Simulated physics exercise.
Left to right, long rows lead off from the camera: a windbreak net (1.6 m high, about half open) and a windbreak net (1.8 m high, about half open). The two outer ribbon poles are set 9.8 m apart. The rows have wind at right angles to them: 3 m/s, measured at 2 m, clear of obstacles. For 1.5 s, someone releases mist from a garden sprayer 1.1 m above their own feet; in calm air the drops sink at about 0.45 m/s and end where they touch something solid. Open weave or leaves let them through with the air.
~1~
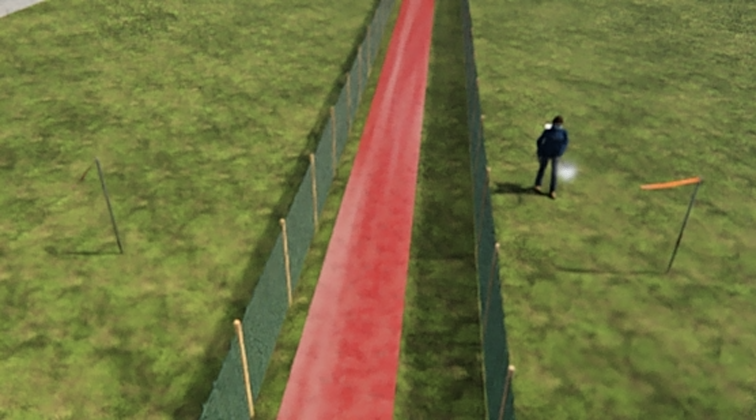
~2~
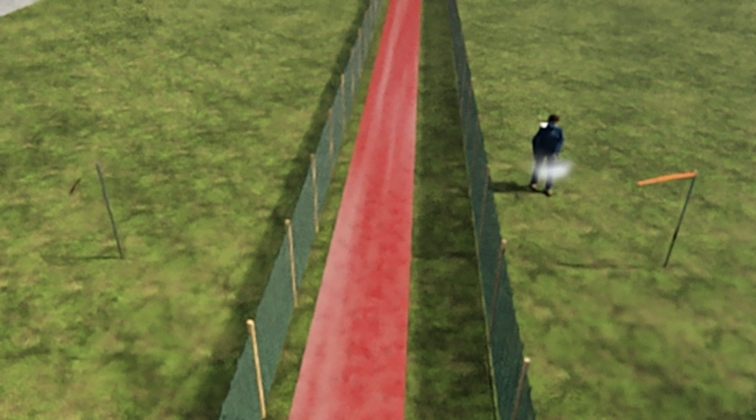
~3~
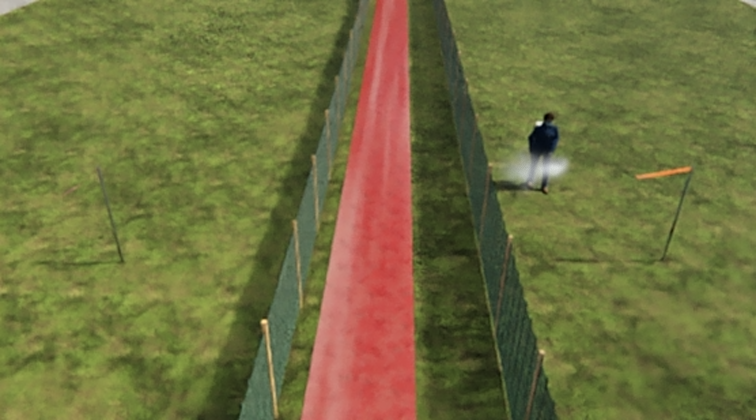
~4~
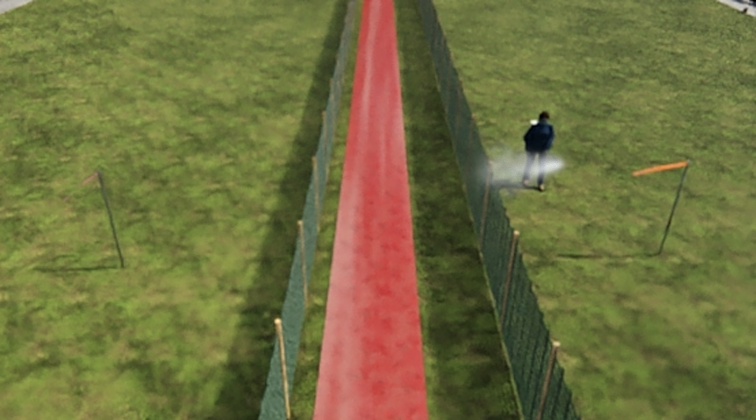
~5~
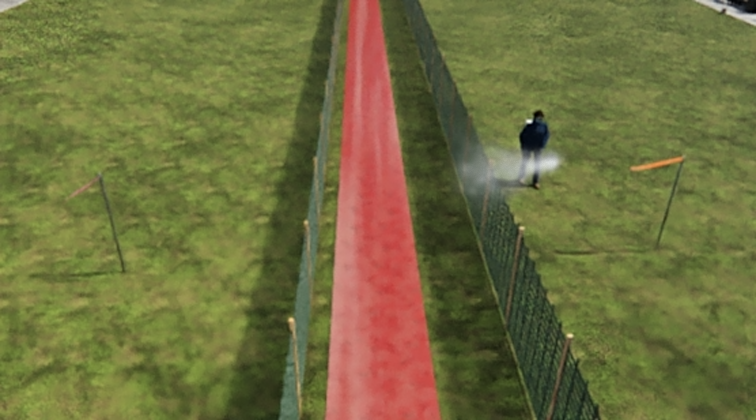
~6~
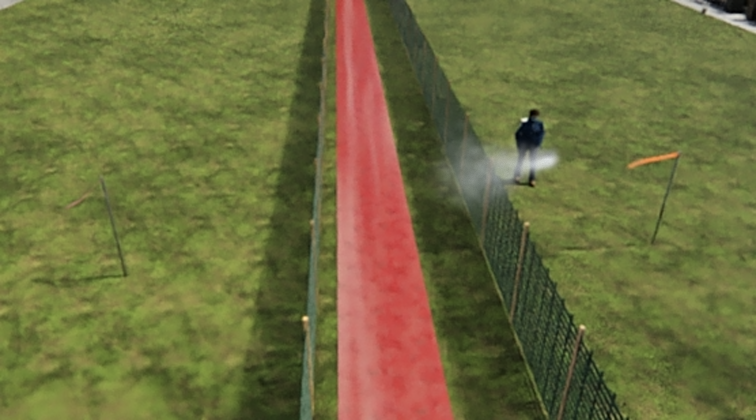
A person in dark clothes stands on grass while white mist spreads left toward netting.
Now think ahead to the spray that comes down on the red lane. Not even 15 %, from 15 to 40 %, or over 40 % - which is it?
The answer: From 15 to 40 %.
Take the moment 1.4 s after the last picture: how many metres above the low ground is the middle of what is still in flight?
I'd guess around 0.6 metres up.
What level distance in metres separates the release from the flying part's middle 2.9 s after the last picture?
Estimate: Near 4.5 m.
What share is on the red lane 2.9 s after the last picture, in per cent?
Estimate: Around 20 %.
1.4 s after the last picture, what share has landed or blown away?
Share: Some 25 percent.
Then, 1.4 s after the last picture, 2 % lies on the red lane; 26 % has touched down or left; the middle of what still flies is 0.7 m above the low ground, near (429, 178).
Then, 2.9 s after the last picture, 19 % lies on the red lane; 57 % has touched down or left; the middle of what still flies is 0.8 m above the low ground, near (339, 172).
Then, 6.9 s after the last picture, 26 % lies on the red lane; 82 % has touched down or left; the middle of what still flies is 0.8 m above the low ground, near (124, 179).
Then, 18.9 s after the last picture, 26 % lies on the red lane; 100 % has touched down or left.
Then, 43.9 s after the last picture, 26 % lies on the red lane; 100 % has touched down or left.
